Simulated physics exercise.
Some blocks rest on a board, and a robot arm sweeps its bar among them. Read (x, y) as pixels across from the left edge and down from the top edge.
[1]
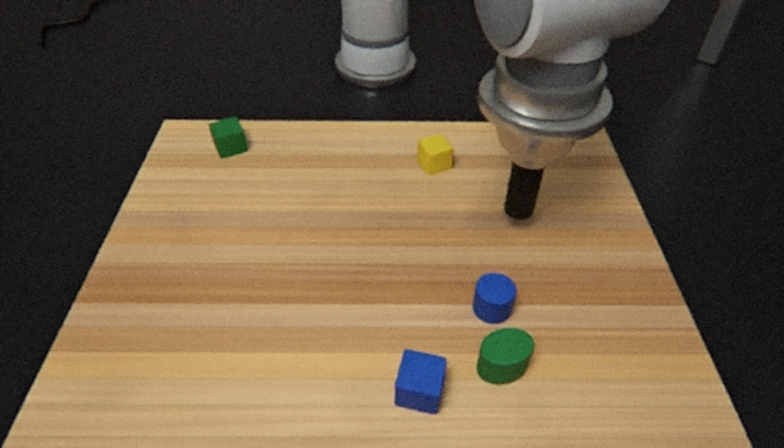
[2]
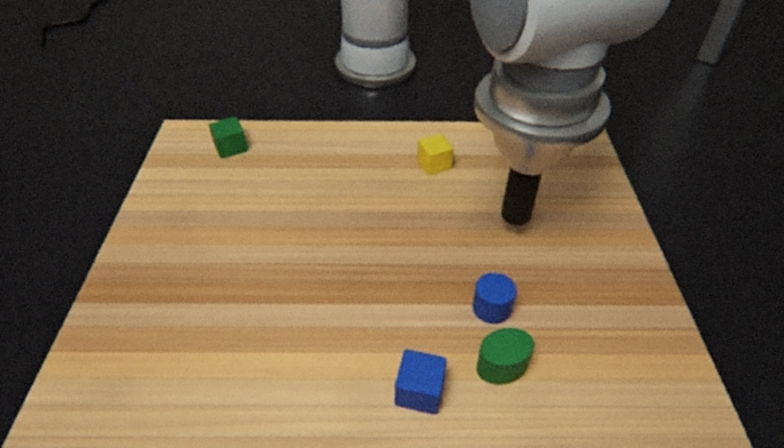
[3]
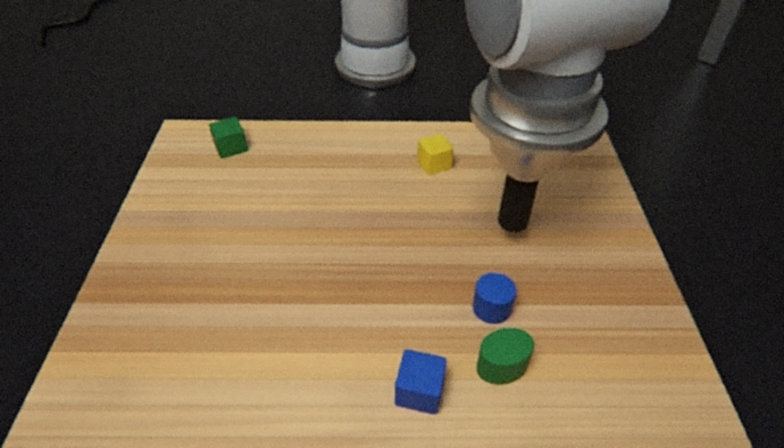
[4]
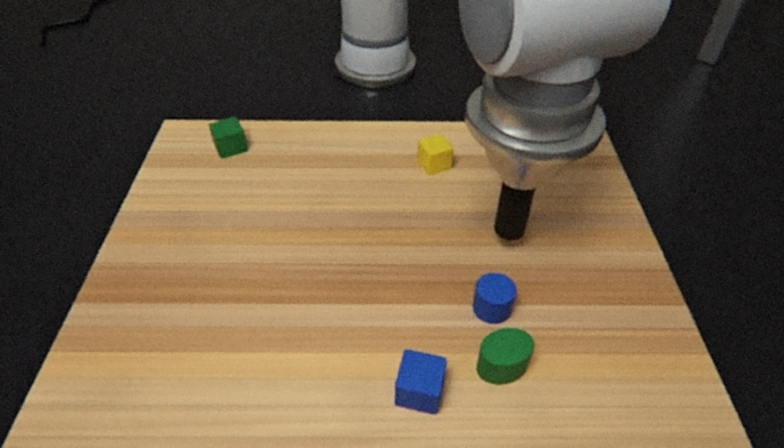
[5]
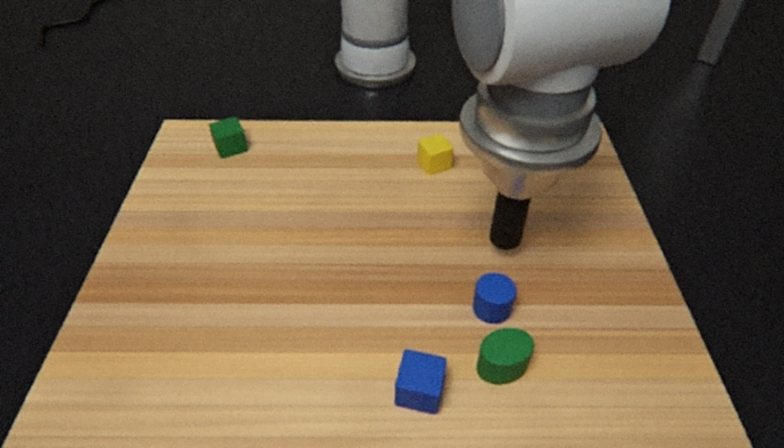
A robot arm moved its black bar slowly down the wooden board and slightly left, nearing the blue cylinder, while the green, yellow and blue blocks all stayed still.
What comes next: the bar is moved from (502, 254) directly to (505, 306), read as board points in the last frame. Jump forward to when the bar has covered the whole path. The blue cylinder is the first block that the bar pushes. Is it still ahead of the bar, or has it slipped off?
It stays ahead.
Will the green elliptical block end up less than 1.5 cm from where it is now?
The answer is yes.
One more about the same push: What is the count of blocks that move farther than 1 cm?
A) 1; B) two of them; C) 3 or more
A - 1.
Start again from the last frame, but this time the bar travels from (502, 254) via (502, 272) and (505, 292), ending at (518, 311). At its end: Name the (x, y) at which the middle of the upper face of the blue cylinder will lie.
It will likely be found at (496, 309).
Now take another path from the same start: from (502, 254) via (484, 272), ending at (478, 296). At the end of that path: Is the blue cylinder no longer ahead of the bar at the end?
I believe not.
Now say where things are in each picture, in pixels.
In the first picture, lower end of the bar at (518, 210), tops of blocks, blue cylinder at (496, 287), green elliptical block at (508, 346).
In the second picture, bar at (516, 216), blocks as before.
In the third picture, bar at (513, 222), blocks as before.
In the fourth picture, bar at (509, 230), blocks as before.
In the fifth picture, bar at (505, 239), blue cylinder at (496, 287), green elliptical block at (508, 346).
On the path given first. Halfway along, bar at (506, 265); nothing pushed yet.
At the end, bar at (508, 291); blue cylinder at (490, 309); green elliptical block not moved.
